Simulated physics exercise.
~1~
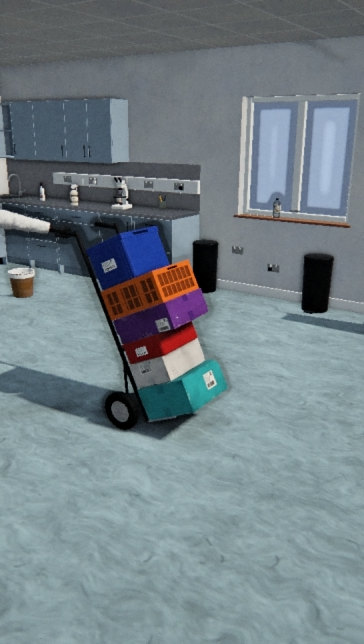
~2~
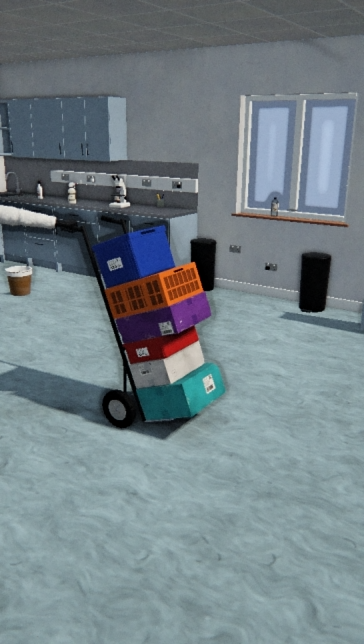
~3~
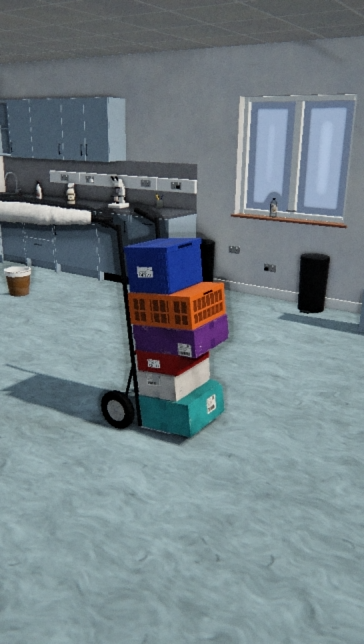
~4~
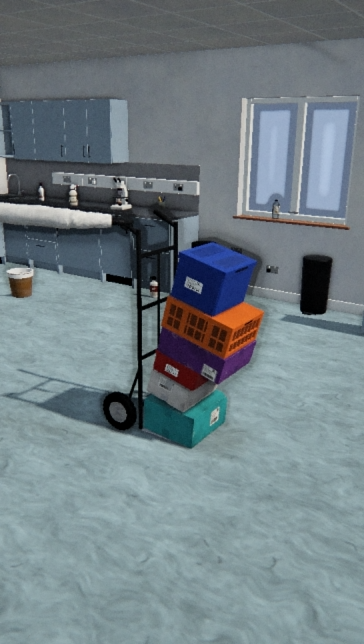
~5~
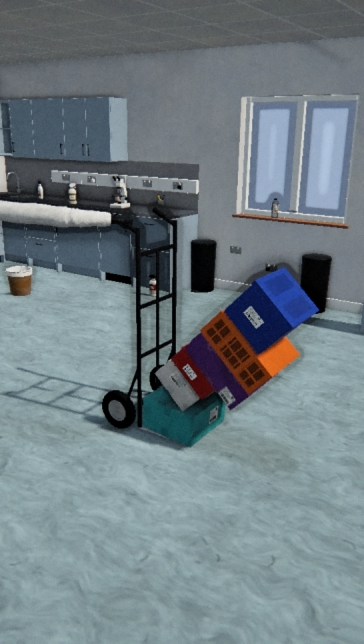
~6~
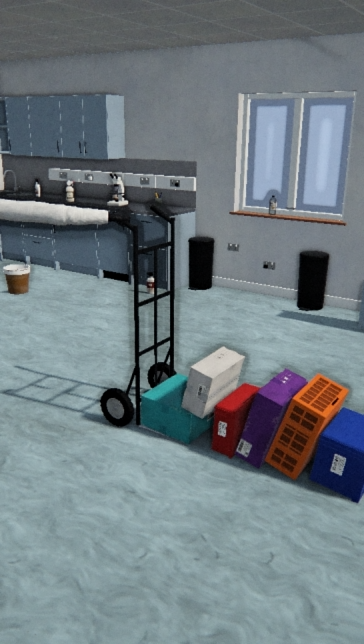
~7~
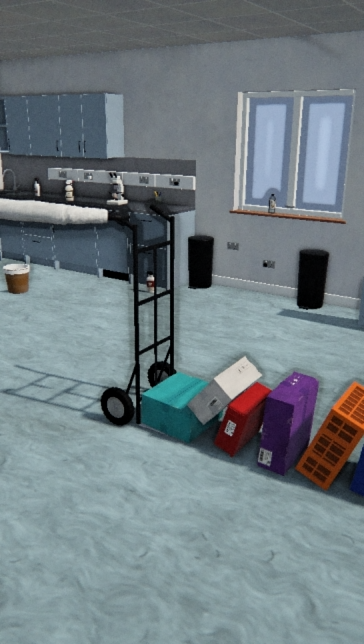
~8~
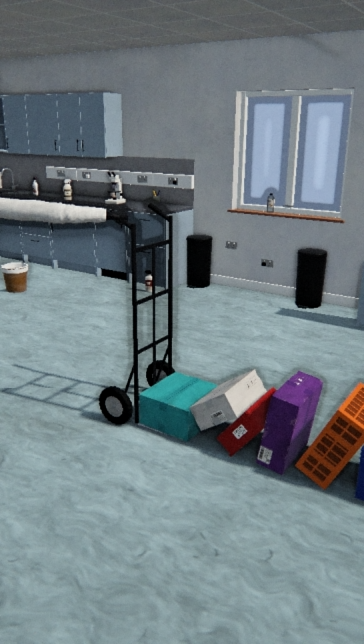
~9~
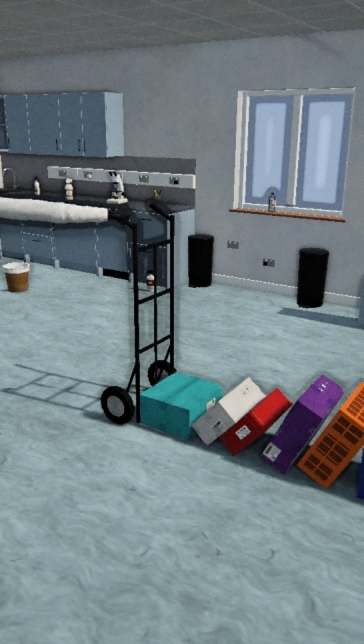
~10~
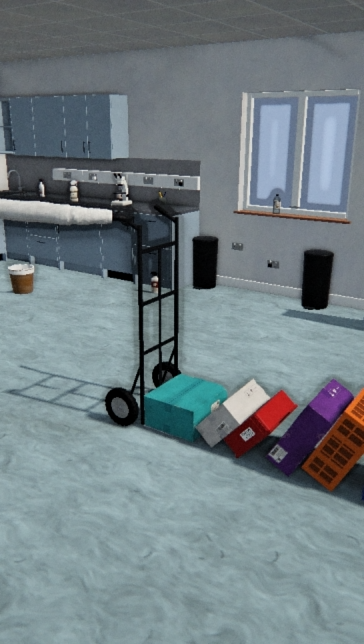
A sack truck carrying six stacked boxes and crates swings from a backward lean to upright, and the stack pitches off to the right. The blue, orange, purple, red and white ones tumble into a leaning row on the floor, while the turquoise one stays upright by the truck.
